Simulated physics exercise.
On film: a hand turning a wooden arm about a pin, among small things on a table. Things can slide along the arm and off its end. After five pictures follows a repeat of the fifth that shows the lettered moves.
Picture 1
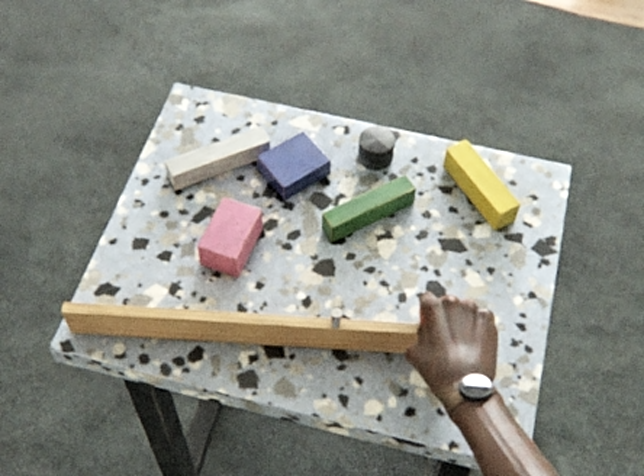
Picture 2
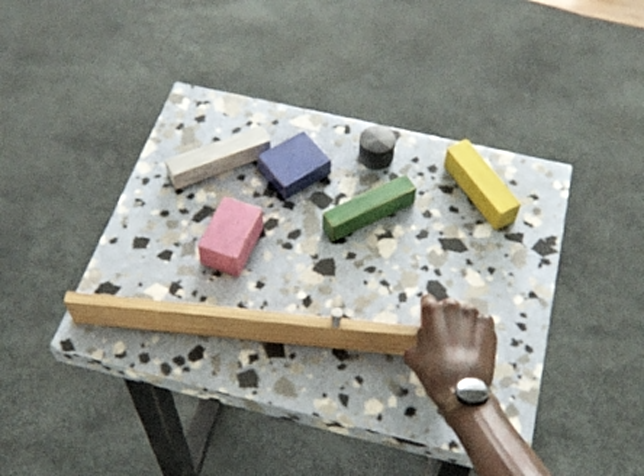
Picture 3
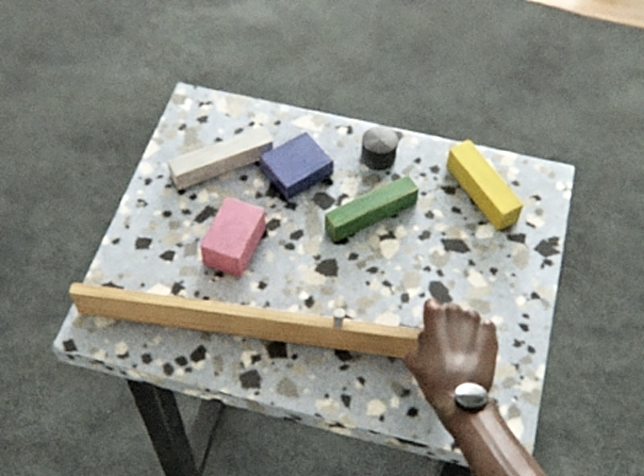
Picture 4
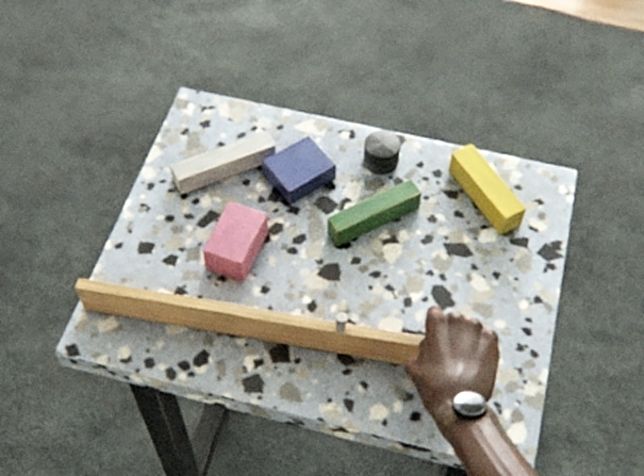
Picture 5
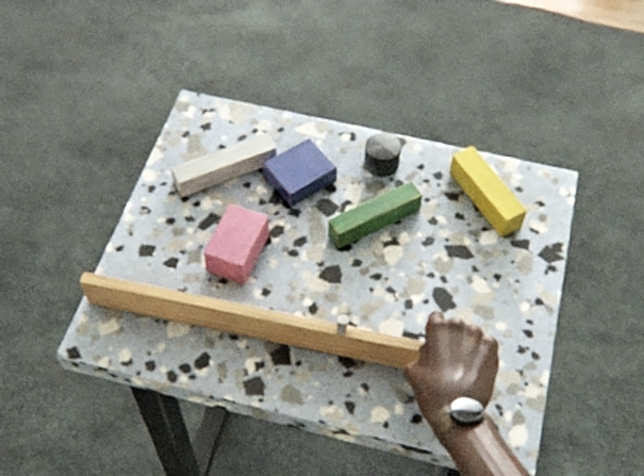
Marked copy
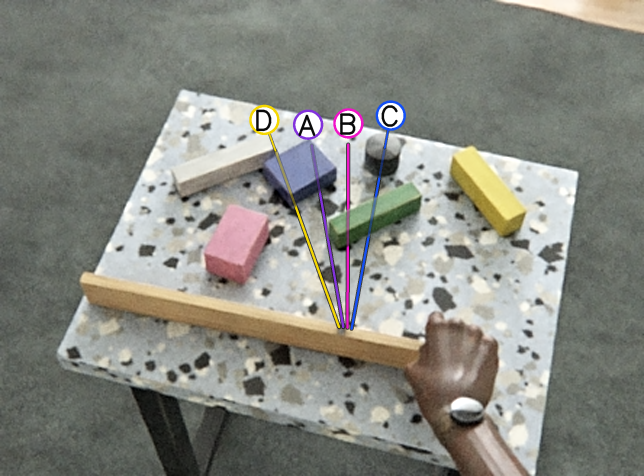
A wooden arm, held at its right end by a hand, turned slightly, its left end edging up the speckled table, while the colored blocks and small black tin stayed where they were.
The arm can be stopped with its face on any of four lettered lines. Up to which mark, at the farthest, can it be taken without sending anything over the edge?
At D, and not beyond.
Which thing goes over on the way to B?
The white bar goes over.
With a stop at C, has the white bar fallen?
Yes.
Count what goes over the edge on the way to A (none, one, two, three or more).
In all, one.
On the marked copy, A at (326, 231); B at (348, 230); C at (369, 233); D at (305, 233).
Following D. Soon after the start, arm (228, 260); pink block (245, 239); black tin (382, 155).
Later, arm (268, 230); white bar (261, 142); blue block (310, 167).
In the end, arm (301, 217); white bar (310, 115); blue block (319, 163); nothing has fallen.
As for the rest, A drops the white bar; B drops the white bar; C drops the white bar.
